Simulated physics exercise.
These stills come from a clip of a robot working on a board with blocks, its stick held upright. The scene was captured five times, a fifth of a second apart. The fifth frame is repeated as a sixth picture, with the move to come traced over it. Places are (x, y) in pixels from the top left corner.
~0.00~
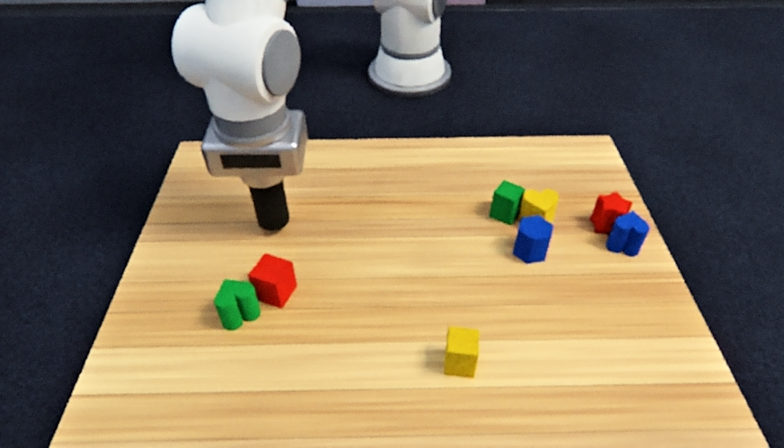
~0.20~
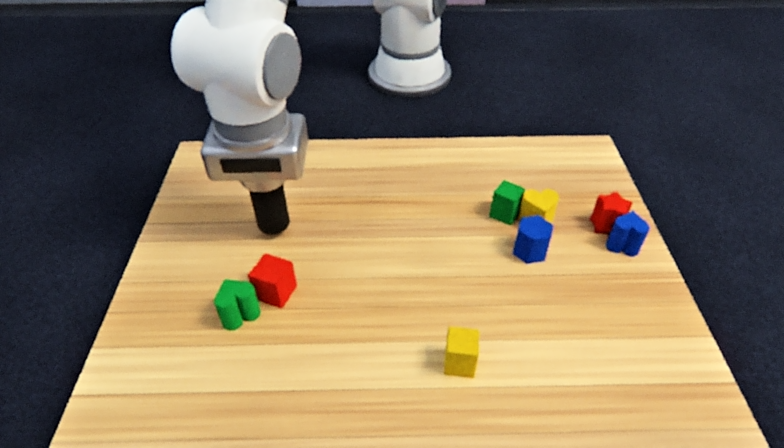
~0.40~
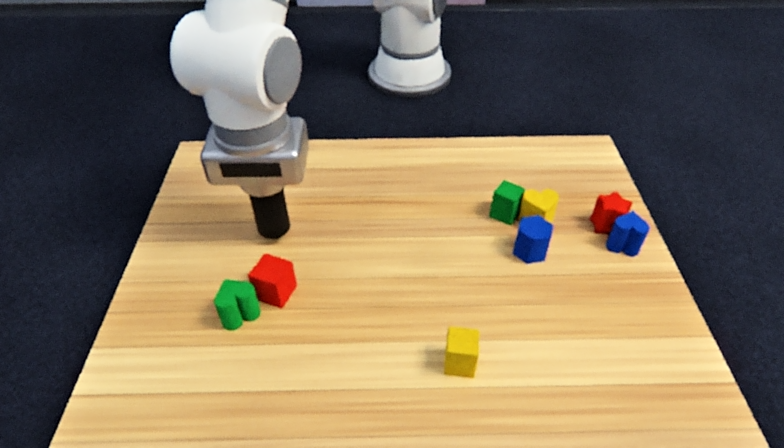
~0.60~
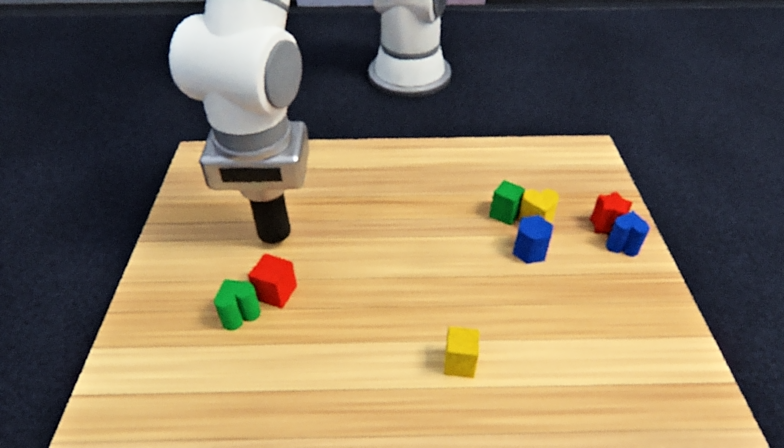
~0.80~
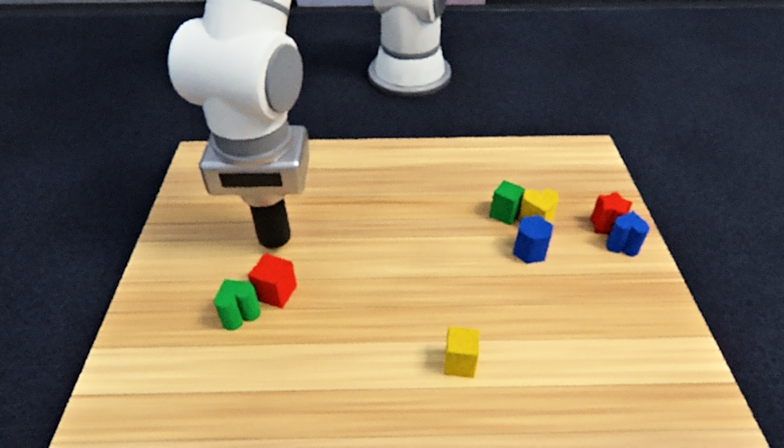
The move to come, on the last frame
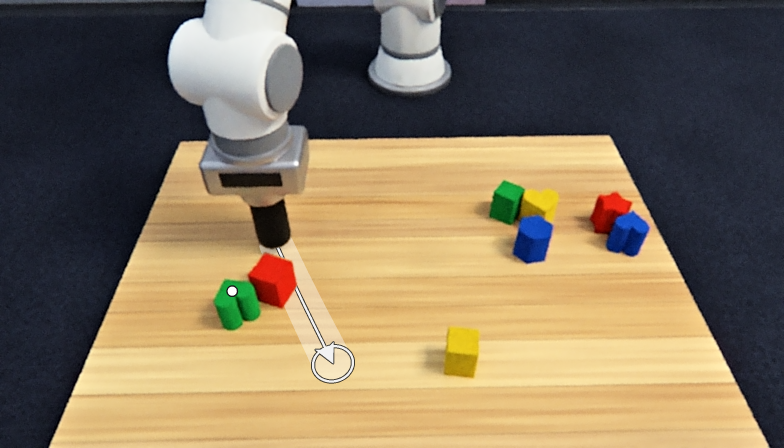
The footage shows a white robot arm with a black stick edging slightly downward over a wooden board toward a red block beside a green heart-shaped one, while these and the other red, blue, green and yellow blocks stay still.
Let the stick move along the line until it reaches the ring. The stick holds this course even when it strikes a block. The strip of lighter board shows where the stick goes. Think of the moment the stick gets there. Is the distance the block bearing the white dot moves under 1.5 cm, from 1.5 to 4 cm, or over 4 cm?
The answer will be the short band, under 1.5 cm.
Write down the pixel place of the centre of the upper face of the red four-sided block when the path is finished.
If I read the scene right, the answer is (265, 296).
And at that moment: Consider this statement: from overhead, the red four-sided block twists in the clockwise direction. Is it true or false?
It is true.
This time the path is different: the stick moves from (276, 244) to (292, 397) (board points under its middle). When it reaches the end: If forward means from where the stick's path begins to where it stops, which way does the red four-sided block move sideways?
Toward the right.
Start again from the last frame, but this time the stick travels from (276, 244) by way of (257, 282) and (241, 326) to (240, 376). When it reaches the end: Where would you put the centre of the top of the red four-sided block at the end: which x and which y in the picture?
Near (275, 296).
The line goes from (276, 244) directly to (333, 363); the dot is on the green heart-shaped block.
What follows on the original path. One third of the way, stick at (291, 273); green heart-shaped block at (228, 295); red four-sided block at (268, 281), turned 15° clockwise.
Two thirds of the way, stick at (310, 312); green heart-shaped block at (224, 299), turned 25° clockwise; red four-sided block at (265, 296), turned 40° clockwise.
At the end, stick at (332, 357); green heart-shaped block at (224, 299), turned 25° clockwise; red four-sided block at (265, 296), turned 40° clockwise.
